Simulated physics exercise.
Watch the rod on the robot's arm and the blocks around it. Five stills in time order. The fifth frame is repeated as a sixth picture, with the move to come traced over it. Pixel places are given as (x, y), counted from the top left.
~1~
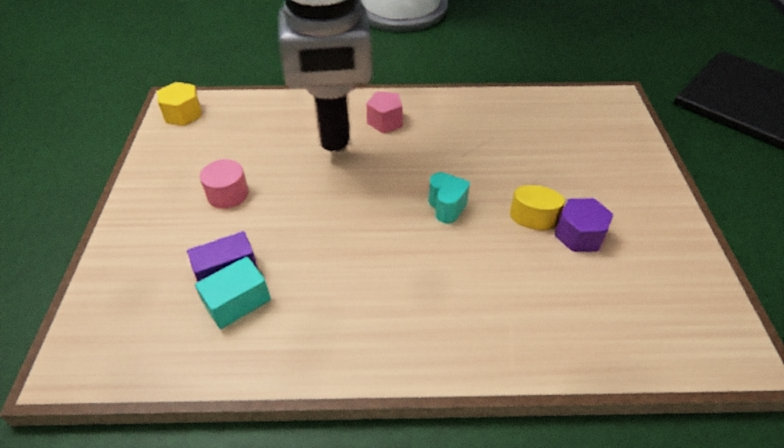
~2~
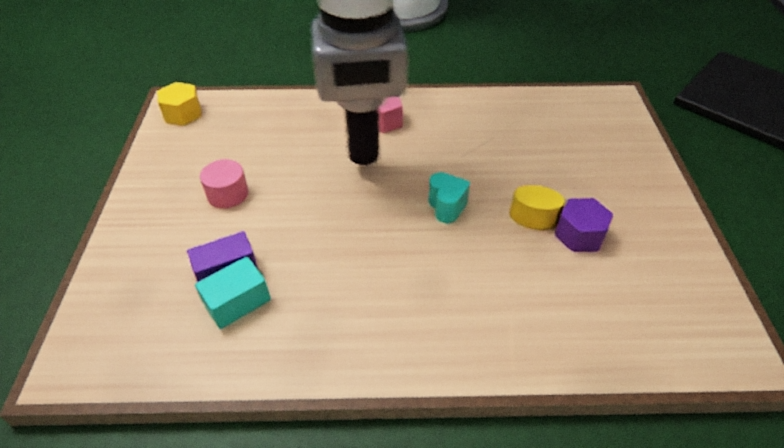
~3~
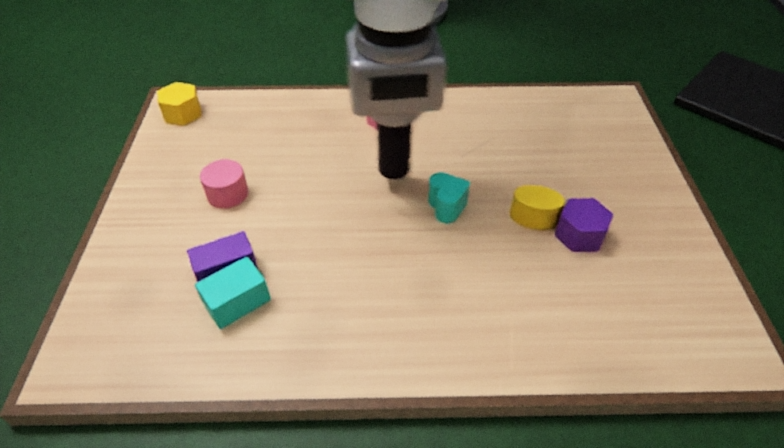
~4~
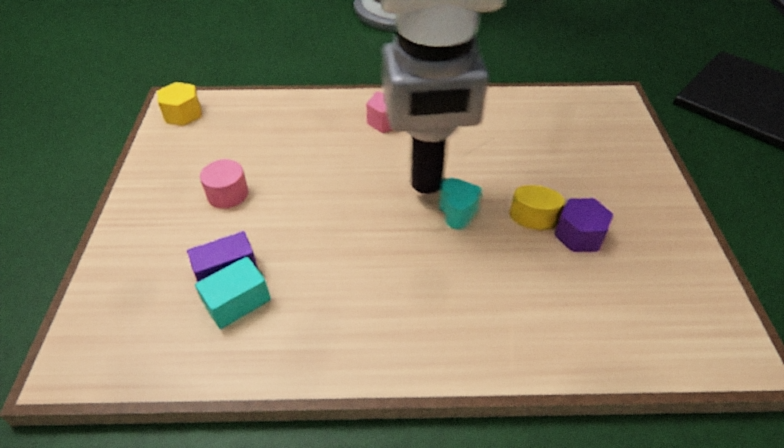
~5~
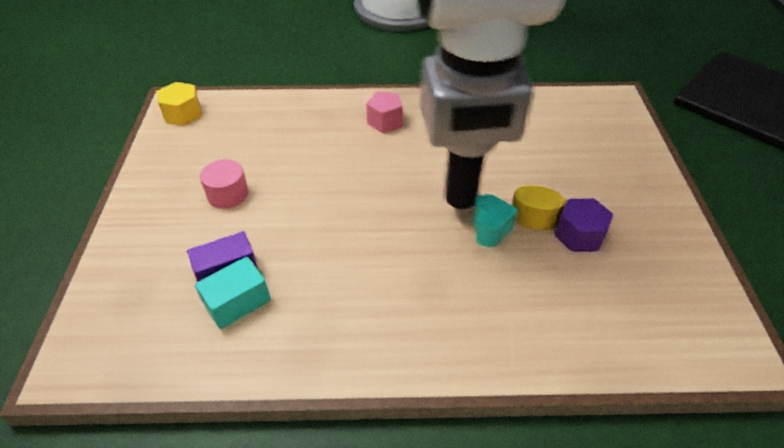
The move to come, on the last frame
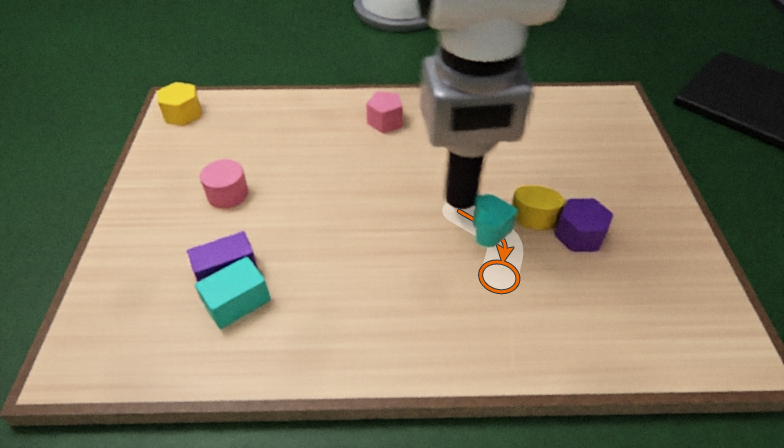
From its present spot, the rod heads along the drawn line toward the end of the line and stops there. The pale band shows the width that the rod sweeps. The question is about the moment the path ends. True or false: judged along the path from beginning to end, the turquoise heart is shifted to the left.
That is true.
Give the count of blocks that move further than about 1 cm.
I'd put the number at one.
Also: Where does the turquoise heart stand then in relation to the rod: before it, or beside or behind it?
I expect it to be beside or behind the rod.
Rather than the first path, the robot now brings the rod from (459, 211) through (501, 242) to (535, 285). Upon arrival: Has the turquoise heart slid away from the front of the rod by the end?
Short answer: No.
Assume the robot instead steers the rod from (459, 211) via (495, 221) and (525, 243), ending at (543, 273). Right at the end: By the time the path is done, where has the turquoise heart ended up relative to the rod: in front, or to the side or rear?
In the end it is ahead.
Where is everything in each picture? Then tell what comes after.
The first picture shows tip of the rod at (335, 142), middles of tops, turquoise heart at (449, 186), yellow elliptical block at (540, 196).
The second picture shows rod at (364, 155), nothing pushed.
The third picture shows rod at (394, 169), nothing pushed.
The fourth picture shows rod at (427, 183), turquoise heart at (460, 192).
The fifth picture shows rod at (461, 197), turquoise heart at (494, 210), yellow elliptical block at (540, 196).
The line goes from (459, 211) through (487, 227) and (505, 249) to (499, 277).
The first path, step by step. One third of the way, rod at (490, 214); turquoise heart at (521, 229), turned 15° clockwise.
Two thirds of the way, rod at (509, 236); turquoise heart at (542, 250), turned 25° clockwise.
At the end, rod at (502, 263); turquoise heart at (543, 253), turned 15° clockwise; yellow elliptical block unmoved.
